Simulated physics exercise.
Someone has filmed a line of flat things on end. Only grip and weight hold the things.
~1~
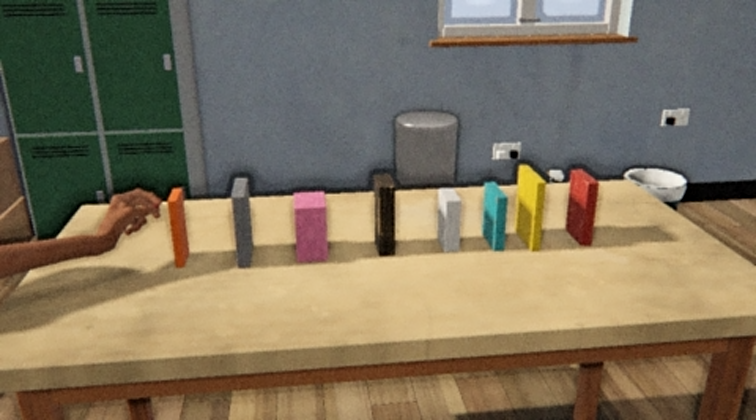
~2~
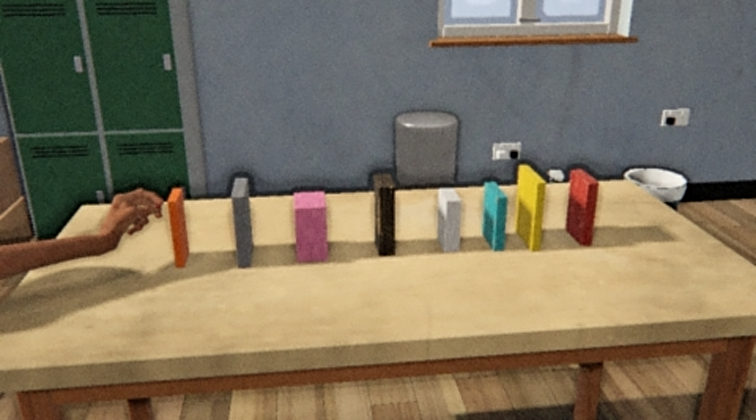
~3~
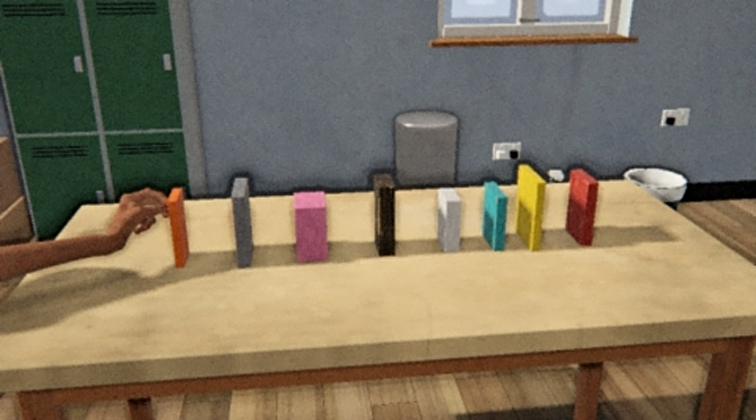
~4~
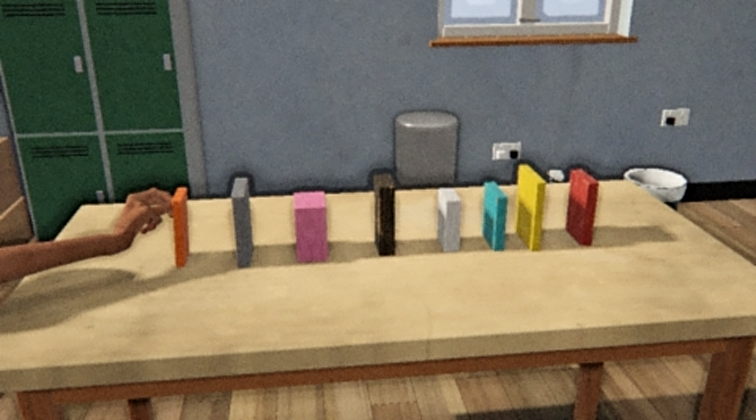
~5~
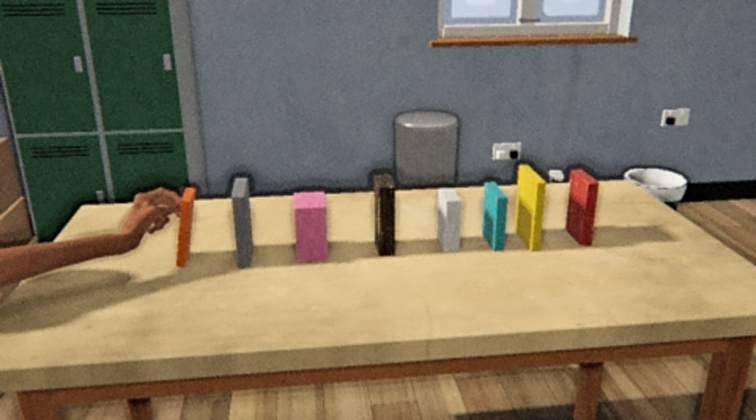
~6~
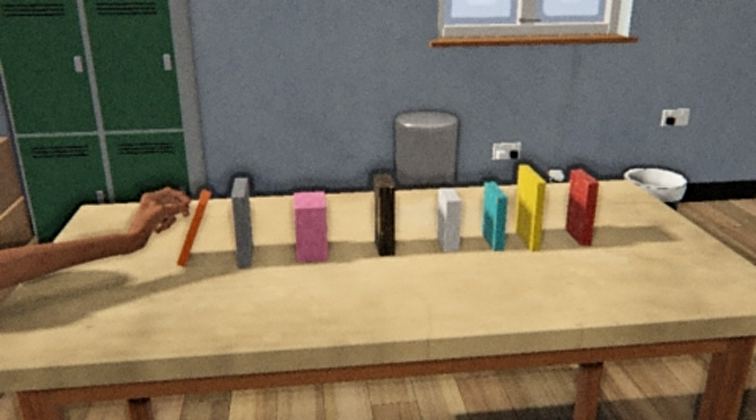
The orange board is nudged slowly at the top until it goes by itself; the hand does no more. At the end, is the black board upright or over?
It stays on its end.
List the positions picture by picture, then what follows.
The first frame shows black board (385, 215); white block (449, 220).
The second frame shows yellow block (529, 208); pink block (311, 227).
The third frame shows turquoise board (494, 216); white block (449, 220).
The fourth frame shows orange board 4° over; grey board (243, 222); yellow block (529, 208).
The fifth frame shows orange board 11° over; pink block (311, 227); turquoise board (494, 216).
The sixth frame shows orange board 23° over; black board (385, 215); white block (449, 220).
Then, 0.10 s later than the last frame, orange board 49° over.
Then, 0.30 s later than the last frame, orange board 90° over; grey board tilted by 27°.
Then, 0.40 s later than the last frame, orange board 90° over; grey board tilted by 37°.
When it is over, lying over on the table, grey board; the other 5 as before. End places, in pixels of the last picture, black board near (385, 215).
